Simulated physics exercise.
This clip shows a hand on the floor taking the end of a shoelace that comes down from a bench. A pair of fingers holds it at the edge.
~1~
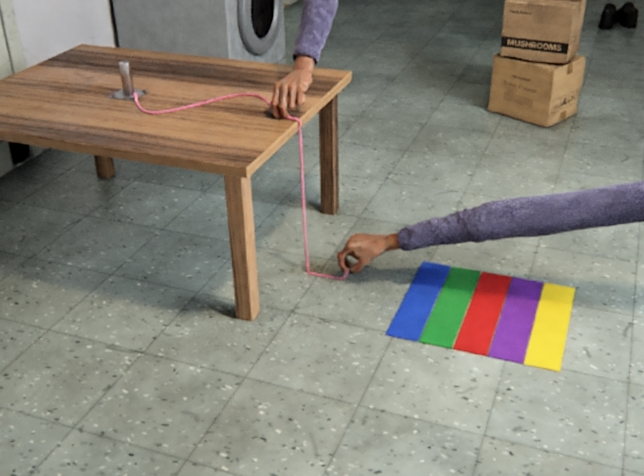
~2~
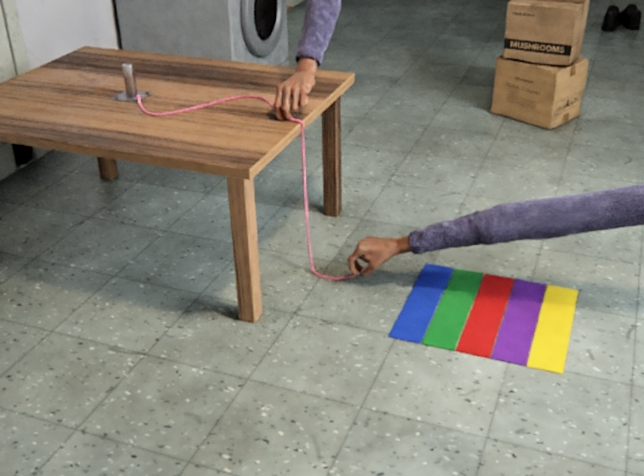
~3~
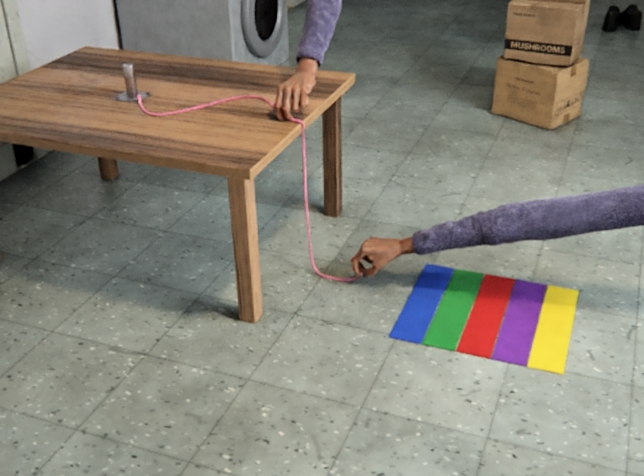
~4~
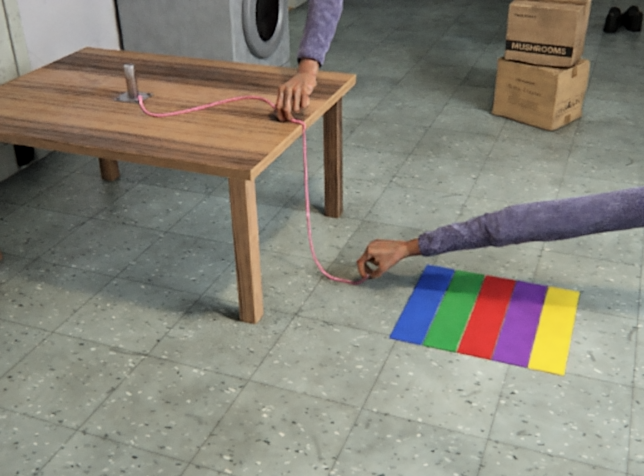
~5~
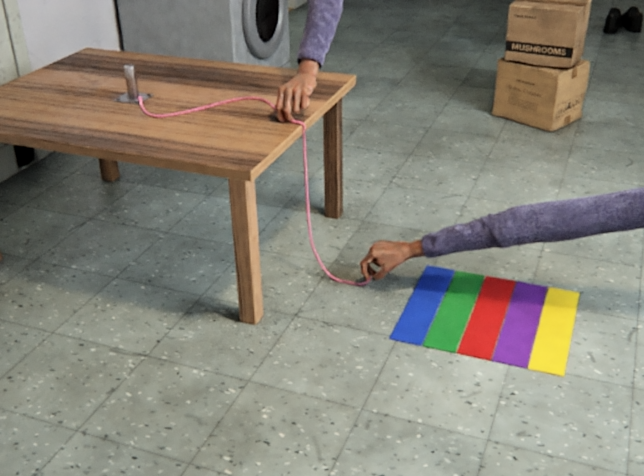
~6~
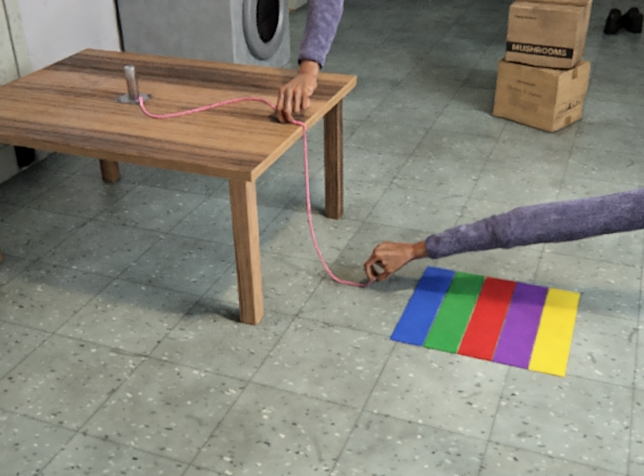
On a tiled floor beside a wooden table, a hand drawing the end of a pink shoelace slightly right near coloured stripes.
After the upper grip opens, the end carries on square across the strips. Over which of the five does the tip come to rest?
Over the yellow one.
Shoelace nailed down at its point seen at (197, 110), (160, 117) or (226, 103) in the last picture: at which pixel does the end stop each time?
Readings in order - (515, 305), (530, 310), (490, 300).
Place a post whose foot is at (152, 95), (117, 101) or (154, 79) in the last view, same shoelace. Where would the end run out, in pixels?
Going through them in sequence: (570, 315), (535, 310) and finally (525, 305).
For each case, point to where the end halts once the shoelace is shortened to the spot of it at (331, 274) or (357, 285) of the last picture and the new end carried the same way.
Estimated pixels: (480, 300) then (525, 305).
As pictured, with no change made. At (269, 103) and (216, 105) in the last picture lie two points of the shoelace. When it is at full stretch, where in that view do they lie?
Near (308, 124) and (248, 113).
Soon after, end near (502, 303); over red.
Then, end near (535, 309); over purple.
At full stretch, end near (554, 312); over yellow. It gets as far as the yellow strip.
